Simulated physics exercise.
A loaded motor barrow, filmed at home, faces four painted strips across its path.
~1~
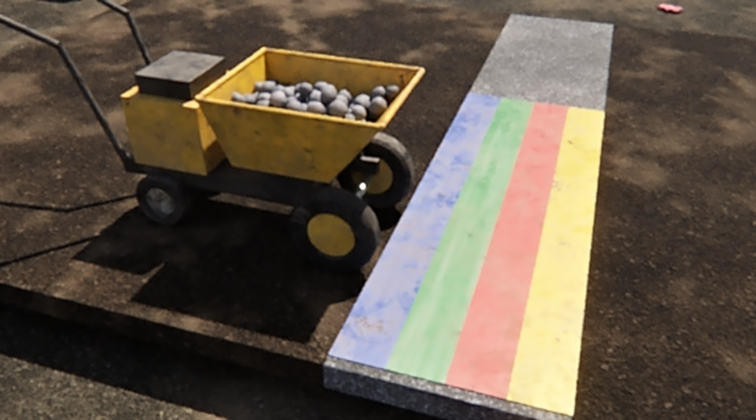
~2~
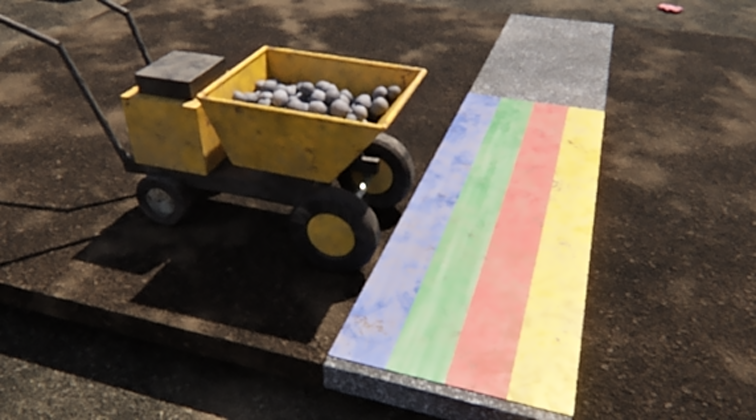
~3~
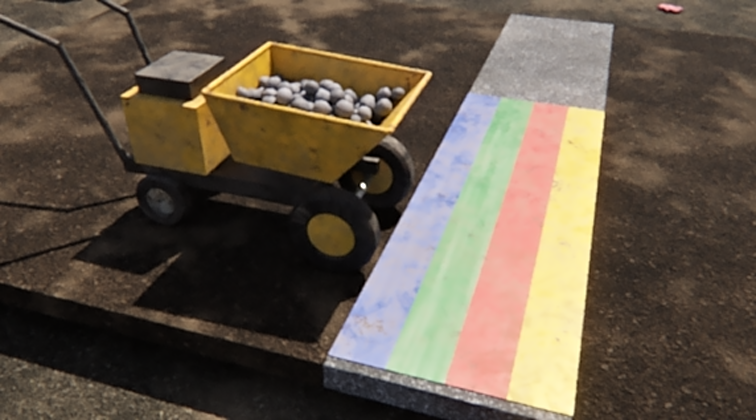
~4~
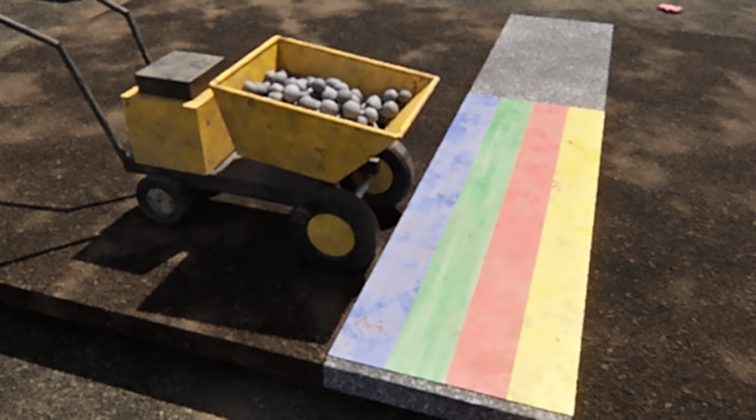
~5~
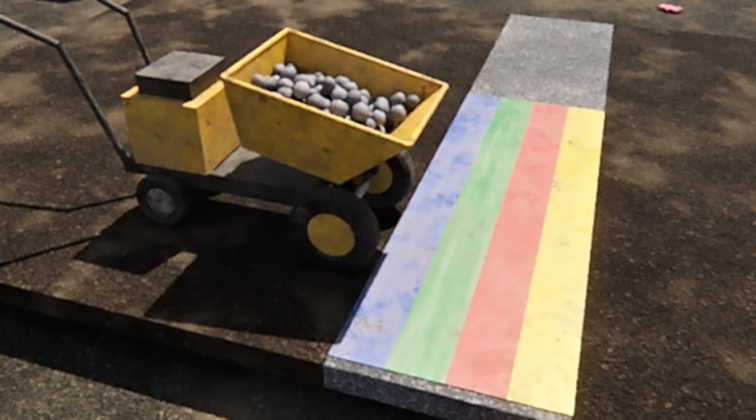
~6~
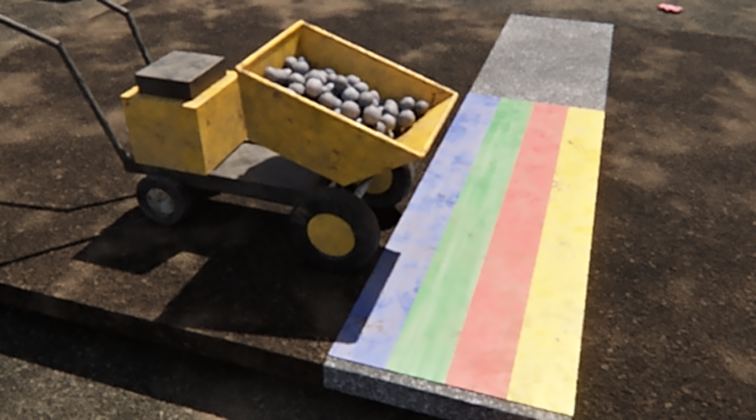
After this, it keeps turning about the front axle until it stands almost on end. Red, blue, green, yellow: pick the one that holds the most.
Pick: Red.
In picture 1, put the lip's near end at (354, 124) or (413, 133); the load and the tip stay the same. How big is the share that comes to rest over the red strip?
Okay, so the first one ends at 30 % and the second at 30 %.
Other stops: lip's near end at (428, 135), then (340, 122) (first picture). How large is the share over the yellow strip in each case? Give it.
First spot 40 per cent, second spot 10 per cent.
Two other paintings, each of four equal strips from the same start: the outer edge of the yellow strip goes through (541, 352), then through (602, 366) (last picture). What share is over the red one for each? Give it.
The first one comes out at 30 percent, while the second comes out at 40 percent.
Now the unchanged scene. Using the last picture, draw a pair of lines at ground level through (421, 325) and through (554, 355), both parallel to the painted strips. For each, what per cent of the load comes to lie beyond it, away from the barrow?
I'd say some 80 in a hundred, and after that 10 in a hundred.
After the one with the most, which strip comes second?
The strip in second place is the yellow one.
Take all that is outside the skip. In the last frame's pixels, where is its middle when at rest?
Near (522, 258).
Just after the last frame, skip tipped steeply; every one in the skip.
A moment on, skip tipped steeply; almost all in the skip; about a tenth over the red strip.
Further on, skip tipped right over; roughly a third in the skip; about a tenth over the green strip; roughly a third over the red strip; roughly a quarter over the yellow strip; about a tenth off the paint.
When it is over, skip tipped right over; roughly a quarter in the skip; not one over the blue strip; about a tenth over the green strip; roughly a third over the red strip; roughly a quarter over the yellow strip; about a tenth off the paint.
